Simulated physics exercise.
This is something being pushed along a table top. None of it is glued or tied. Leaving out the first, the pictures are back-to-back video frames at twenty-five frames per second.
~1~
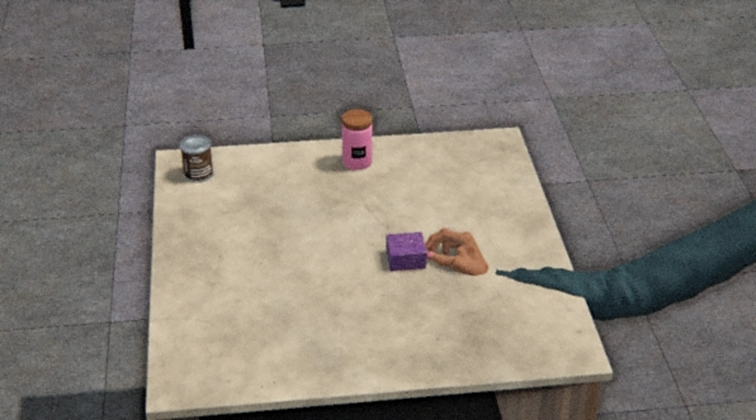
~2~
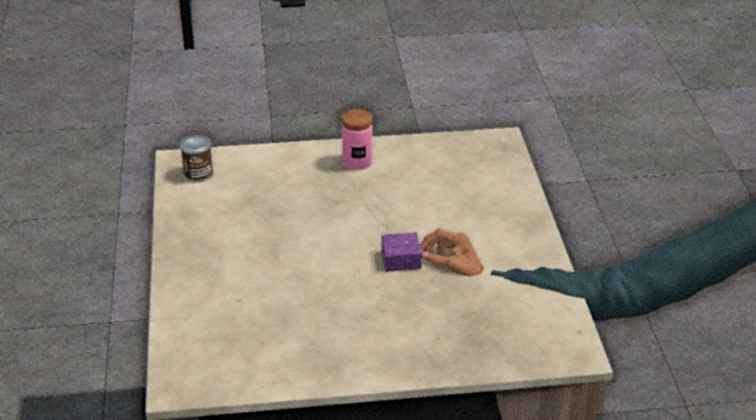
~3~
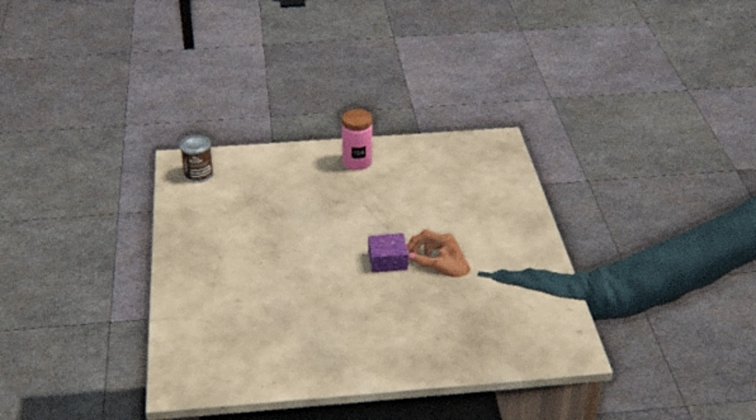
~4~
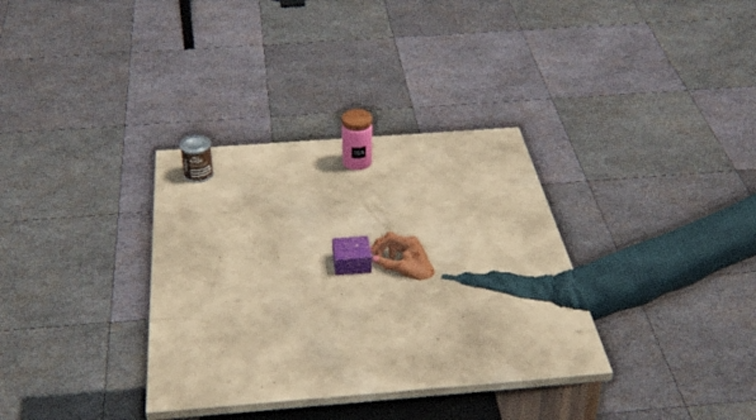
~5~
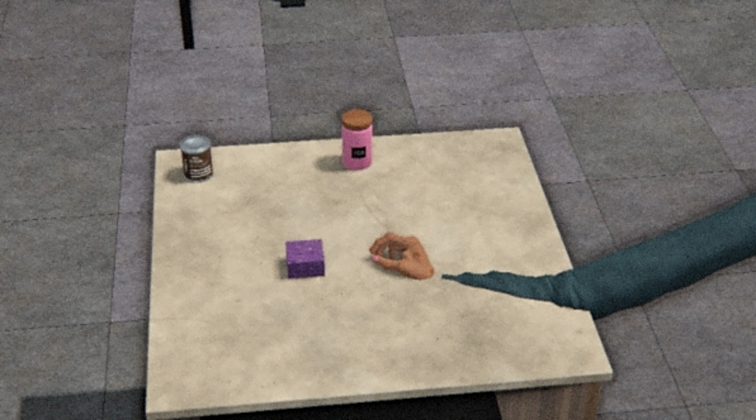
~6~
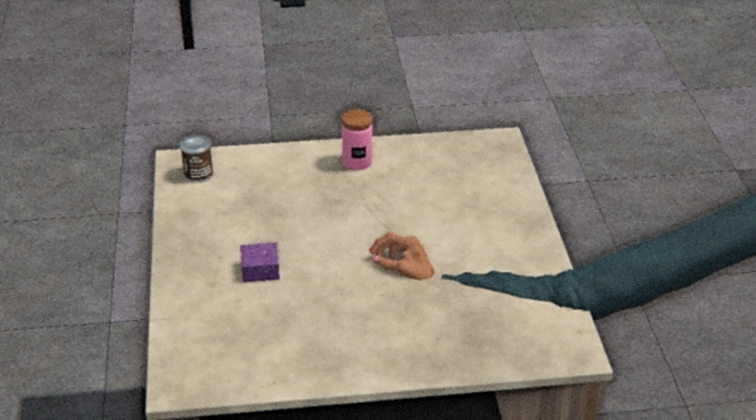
A purple block was pushed left across the pale tabletop by a hand in a teal sleeve; then the hand stayed still while the block slid farther left on its own, away from the fingers.
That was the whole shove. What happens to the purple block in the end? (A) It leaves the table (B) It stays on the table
A, it leaves the table.
Then, 0.30 s past the last view, purple block now off the table.
Then, 0.50 s past the last view, things are still on the move.
Finally, off the table, purple block.
